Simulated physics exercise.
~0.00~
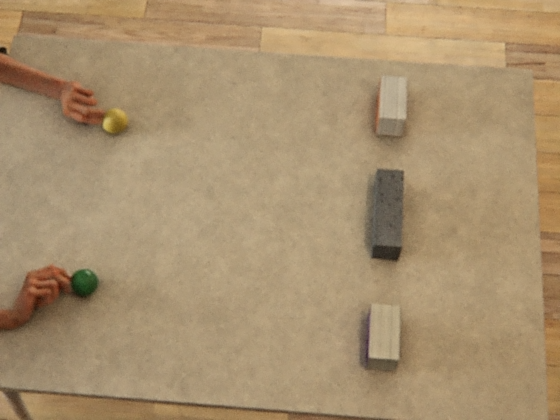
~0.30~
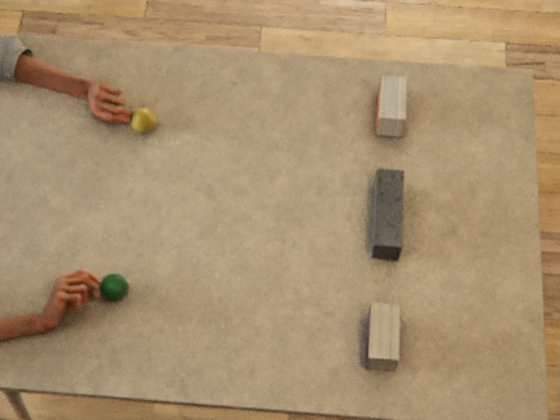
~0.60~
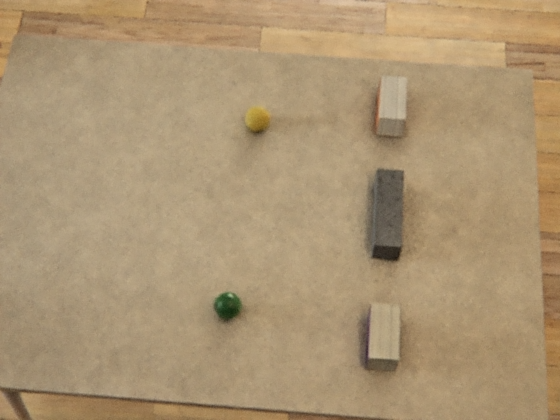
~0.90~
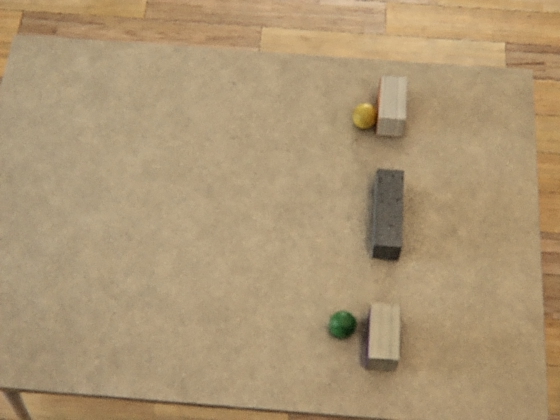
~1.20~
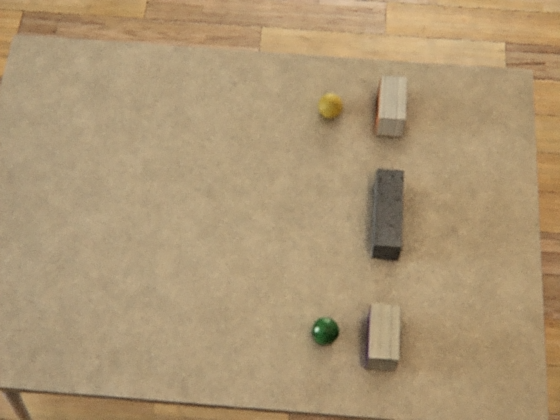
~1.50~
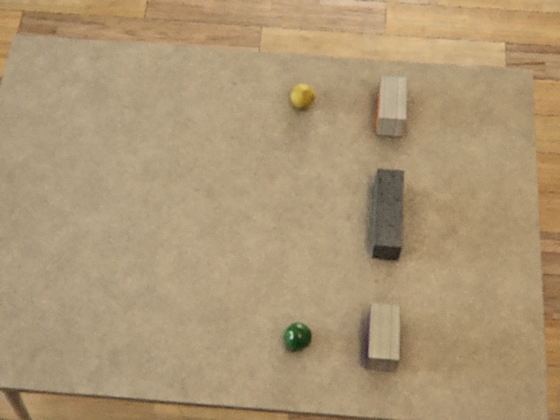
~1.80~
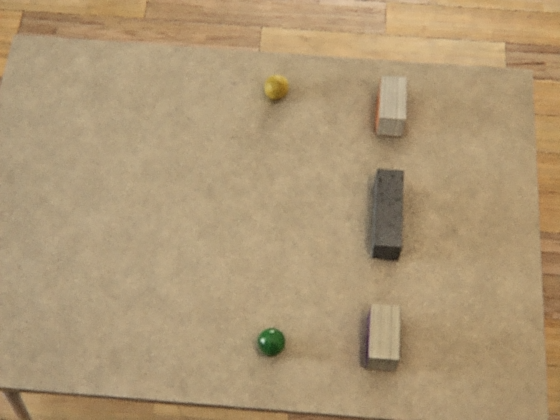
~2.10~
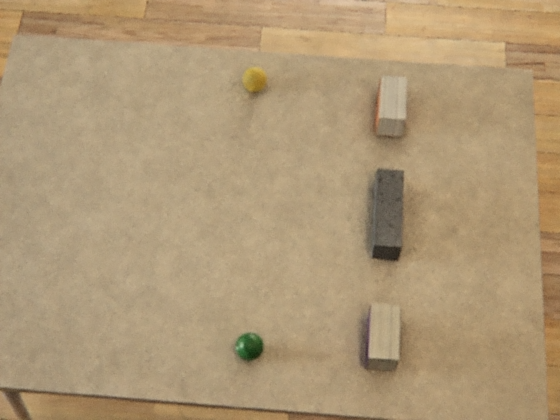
Two hands roll a yellow ball and a green ball at blocks, and both bounce back.
